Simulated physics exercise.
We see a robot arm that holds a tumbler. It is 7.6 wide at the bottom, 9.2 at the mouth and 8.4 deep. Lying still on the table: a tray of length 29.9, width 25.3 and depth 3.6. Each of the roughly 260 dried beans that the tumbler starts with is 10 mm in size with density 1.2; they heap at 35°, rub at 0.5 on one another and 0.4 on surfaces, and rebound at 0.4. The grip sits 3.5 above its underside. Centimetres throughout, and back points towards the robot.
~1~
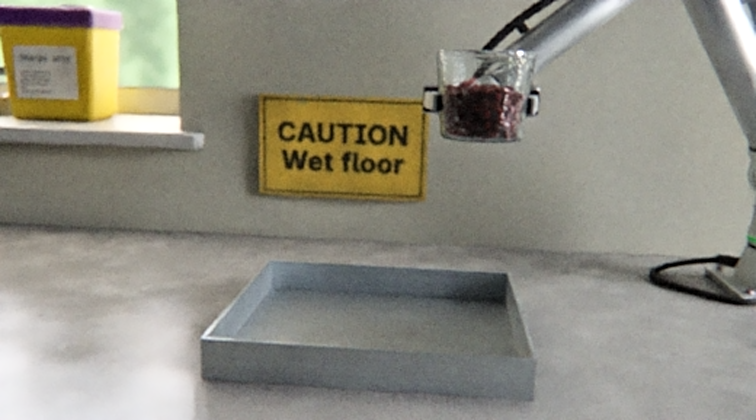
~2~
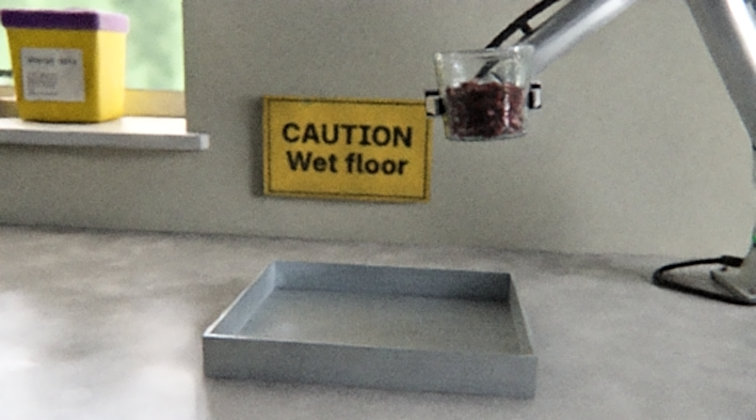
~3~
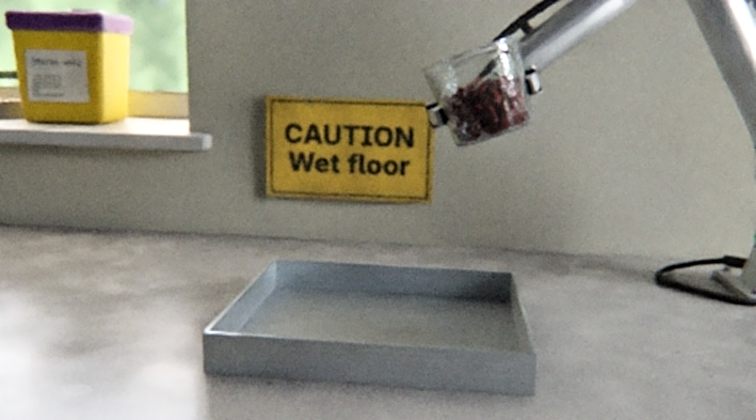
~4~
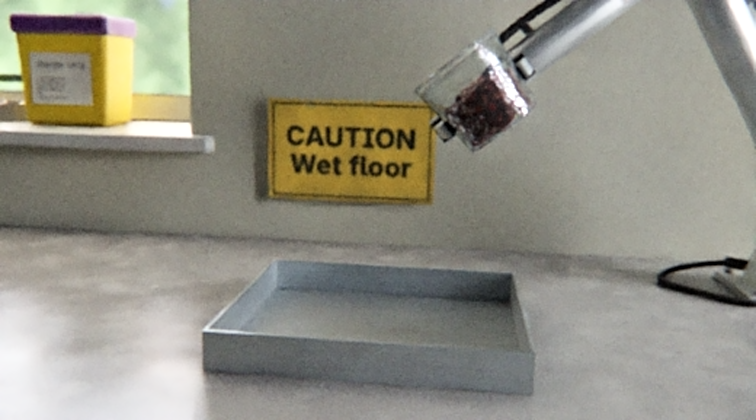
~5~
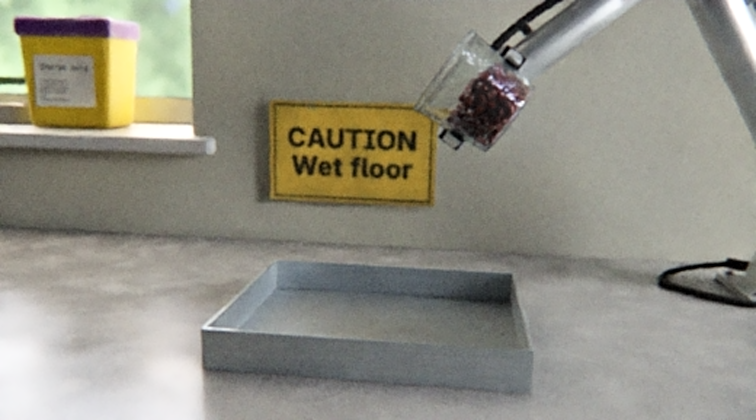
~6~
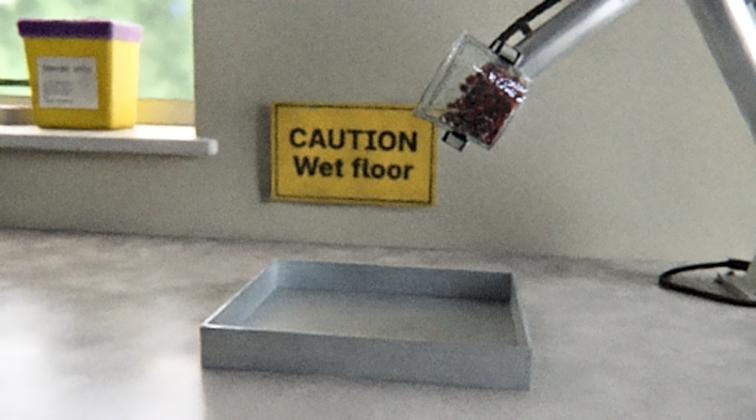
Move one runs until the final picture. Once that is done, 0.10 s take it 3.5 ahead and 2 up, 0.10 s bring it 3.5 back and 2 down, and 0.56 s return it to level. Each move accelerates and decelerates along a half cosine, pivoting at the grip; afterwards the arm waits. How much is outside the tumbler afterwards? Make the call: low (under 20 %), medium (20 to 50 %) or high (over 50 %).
My call: Medium.
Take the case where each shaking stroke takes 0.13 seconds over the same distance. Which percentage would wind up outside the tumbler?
Roughly 15 percent would.
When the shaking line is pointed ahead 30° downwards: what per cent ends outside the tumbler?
5 %.
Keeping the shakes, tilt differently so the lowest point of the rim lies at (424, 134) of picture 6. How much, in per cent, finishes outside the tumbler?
About 85 per cent.
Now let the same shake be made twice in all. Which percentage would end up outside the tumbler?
That share would be near 60 percent.
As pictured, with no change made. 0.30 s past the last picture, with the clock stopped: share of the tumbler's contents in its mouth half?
50 %.
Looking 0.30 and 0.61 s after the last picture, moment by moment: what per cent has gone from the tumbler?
40, then 40.
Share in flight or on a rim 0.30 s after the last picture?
Around 38 percent of the load.
Then, 0.30 s on, tilted 56° forward, highest piece 26 above the table; 156 in the tumbler, 2 in the tray, 98 in flight or on a rim.
Then, 0.61 s on, tilted 10° forward, highest piece 30 above the table; 153 in the tumbler, 101 in the tray, 2 on the table or floor.
Then, 0.96 s on, level, highest piece 28 above the table; 153 in the tumbler, 101 in the tray, 2 on the table or floor.
Then, 2.01 s on, level, highest piece 28 above the table; 153 in the tumbler, 101 in the tray, 2 on the table or floor.
In the end, 153 in the tumbler, 101 in the tray, 2 on the table or floor. That is 40 % outside the tumbler.
